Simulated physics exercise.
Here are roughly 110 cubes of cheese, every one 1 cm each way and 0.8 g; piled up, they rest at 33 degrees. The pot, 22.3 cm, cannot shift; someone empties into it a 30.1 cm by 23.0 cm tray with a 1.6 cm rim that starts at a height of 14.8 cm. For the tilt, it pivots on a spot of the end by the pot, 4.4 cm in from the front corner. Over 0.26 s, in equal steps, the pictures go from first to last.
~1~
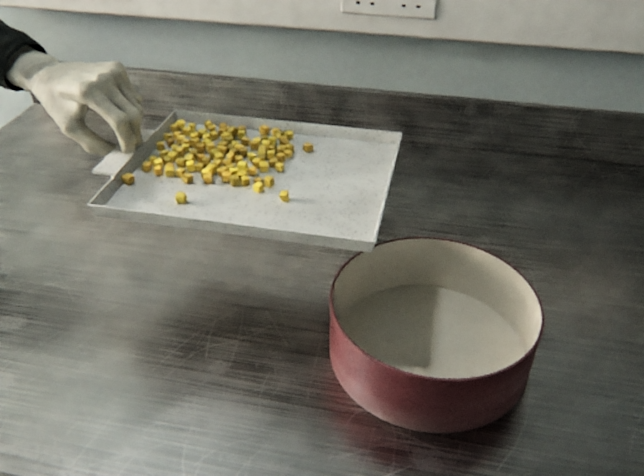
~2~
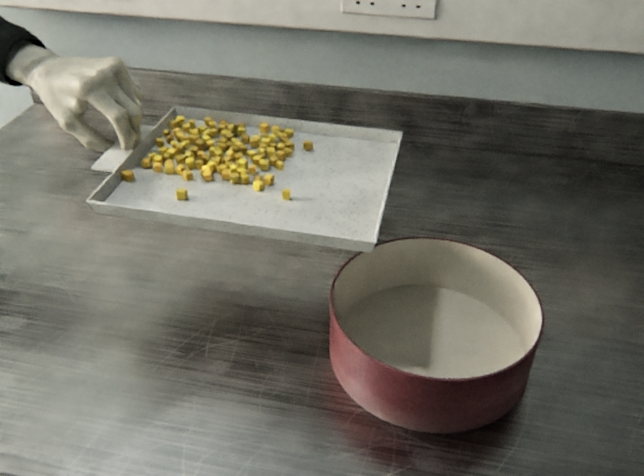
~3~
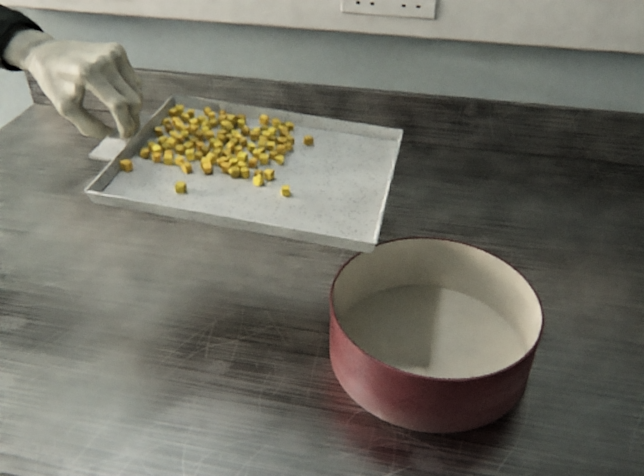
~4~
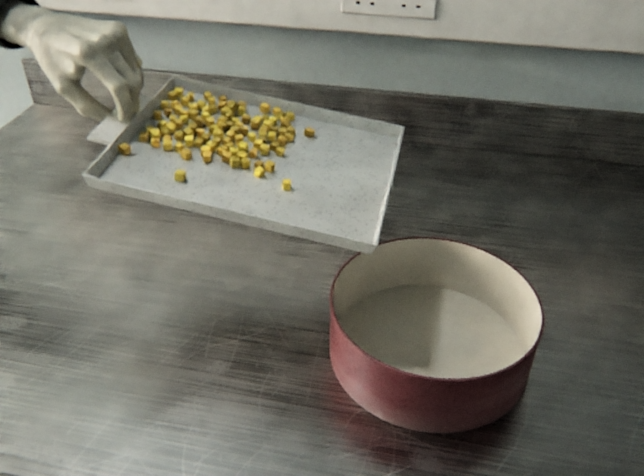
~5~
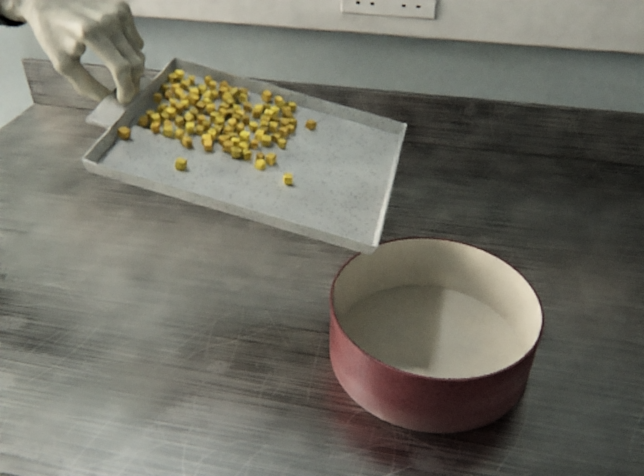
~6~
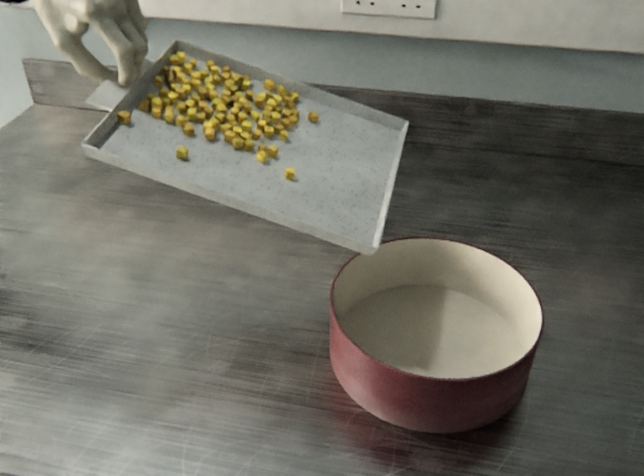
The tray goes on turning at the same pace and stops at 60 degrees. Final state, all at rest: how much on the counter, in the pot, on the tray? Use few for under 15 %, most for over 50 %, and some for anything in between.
Counter: Few, pot: Most, tray: Some.
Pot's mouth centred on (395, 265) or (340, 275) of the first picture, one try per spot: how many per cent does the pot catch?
About 50 and 25 per cent.
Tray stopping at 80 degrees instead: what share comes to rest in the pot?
In that case it comes to about 85 in a hundred.
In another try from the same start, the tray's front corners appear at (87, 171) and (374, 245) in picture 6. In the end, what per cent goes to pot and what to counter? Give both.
Pot 65; counter 5.
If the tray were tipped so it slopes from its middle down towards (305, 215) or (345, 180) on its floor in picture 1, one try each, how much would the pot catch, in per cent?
Near 65 and 10 per cent, in that order.
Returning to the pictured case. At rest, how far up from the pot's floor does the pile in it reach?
2.0 cm.
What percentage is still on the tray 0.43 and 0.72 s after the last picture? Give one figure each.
In order, 100 and 40.
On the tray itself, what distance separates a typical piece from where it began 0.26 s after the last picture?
By then it sits near 1 cm from where it began.
Then, 0.26 s after the last picture, tilt 39 degrees; the tray holds 100 %, the pot 0 %.
Then, 0.43 s after the last picture, tilt 53 degrees; the tray holds 100 %, the pot 0 %.
Then, 0.72 s after the last picture, tilt 60 degrees; the tray holds 40 %, the pot 45 %.
In the end, counter 5 %, pot 60 %, tray 35 %.
